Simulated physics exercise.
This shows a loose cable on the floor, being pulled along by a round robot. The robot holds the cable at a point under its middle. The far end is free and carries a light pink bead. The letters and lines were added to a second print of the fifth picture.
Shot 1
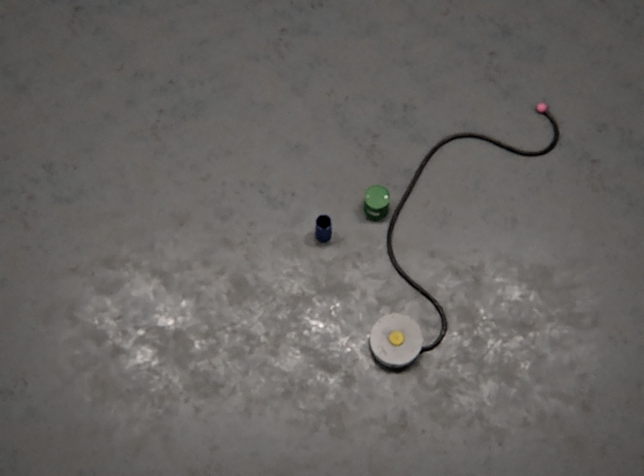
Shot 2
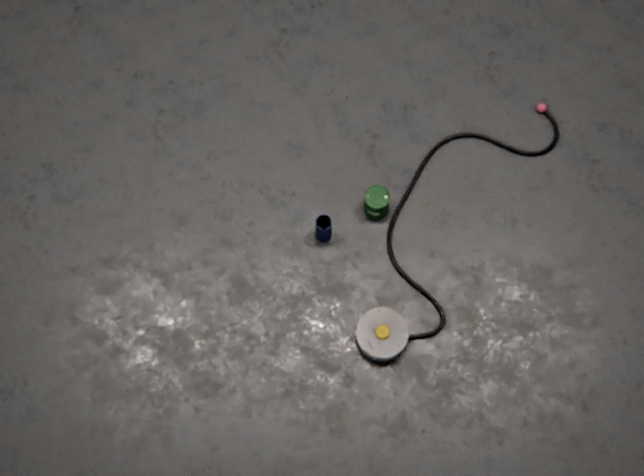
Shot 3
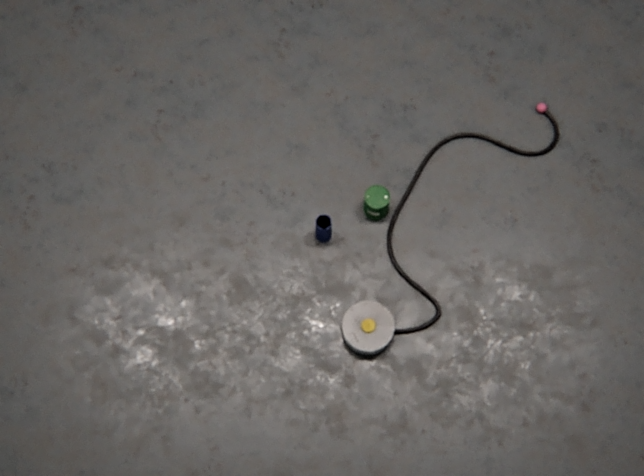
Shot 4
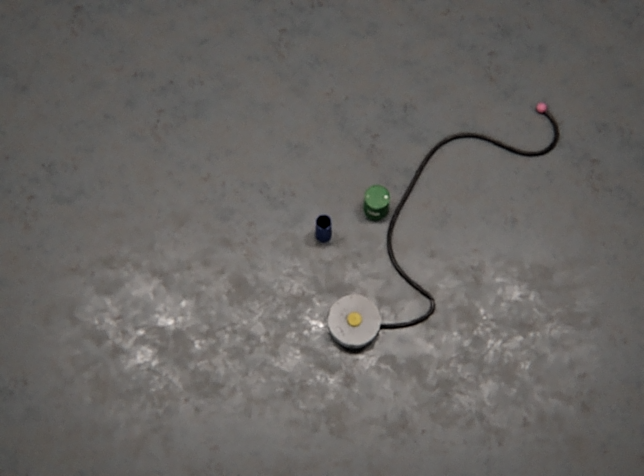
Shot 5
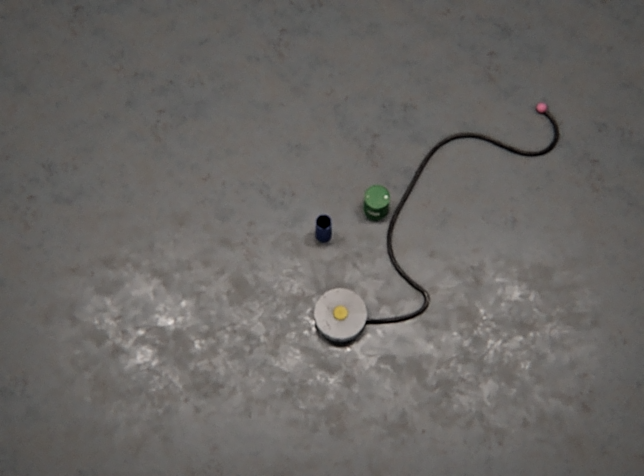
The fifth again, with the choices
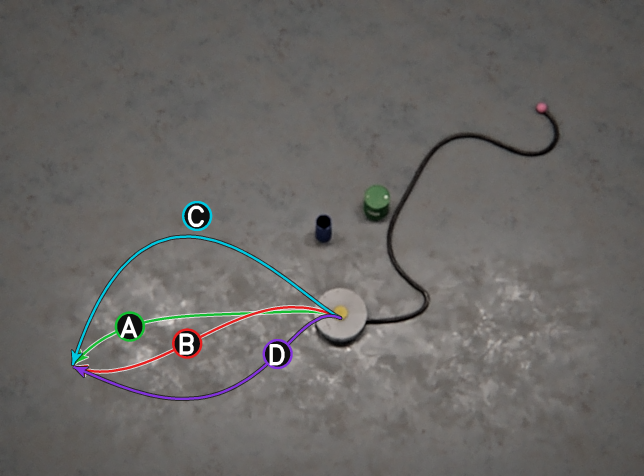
In the video, a round pale robot with a yellow center slides slowly left and slightly upward across a gray floor, pulling the near end of a dark, curving cable, while a green keg, a blue post and the cable's pink-beaded end stay still.
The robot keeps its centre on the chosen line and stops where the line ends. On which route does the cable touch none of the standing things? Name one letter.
Everything stays clear on D.
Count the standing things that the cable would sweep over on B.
It sweeps one.
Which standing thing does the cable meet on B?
The green keg.
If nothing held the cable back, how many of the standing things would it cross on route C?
In all, two.
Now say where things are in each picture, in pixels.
Free end (542, 108); green keg (376, 203); blue post (324, 229), in the first frame.
Robot (382, 334); free end (542, 108), in the second frame.
Robot (368, 328); blue post (324, 229), in the third frame.
Robot (354, 322); green keg (376, 203), in the fourth frame.
Robot (341, 316); free end (542, 108); green keg (376, 203); blue post (324, 229), in the fifth frame.
On the marked copy, A from (340, 318) via (200, 315) to (75, 363); B from (340, 318) via (205, 335) to (74, 367); C from (340, 318) via (189, 236) to (73, 364); D from (340, 318) via (218, 394) to (74, 367).
Following D. Soon after the start, robot (252, 373), middle of the cable (407, 201), free end (542, 108).
Later, robot (142, 392), middle of the cable (353, 270), free end (522, 136).
In the end, robot (70, 364), middle of the cable (303, 289), free end (485, 165); nothing has been touched.
As for the rest, A meets the green keg and blue post; B meets the green keg; C meets the green keg and blue post.
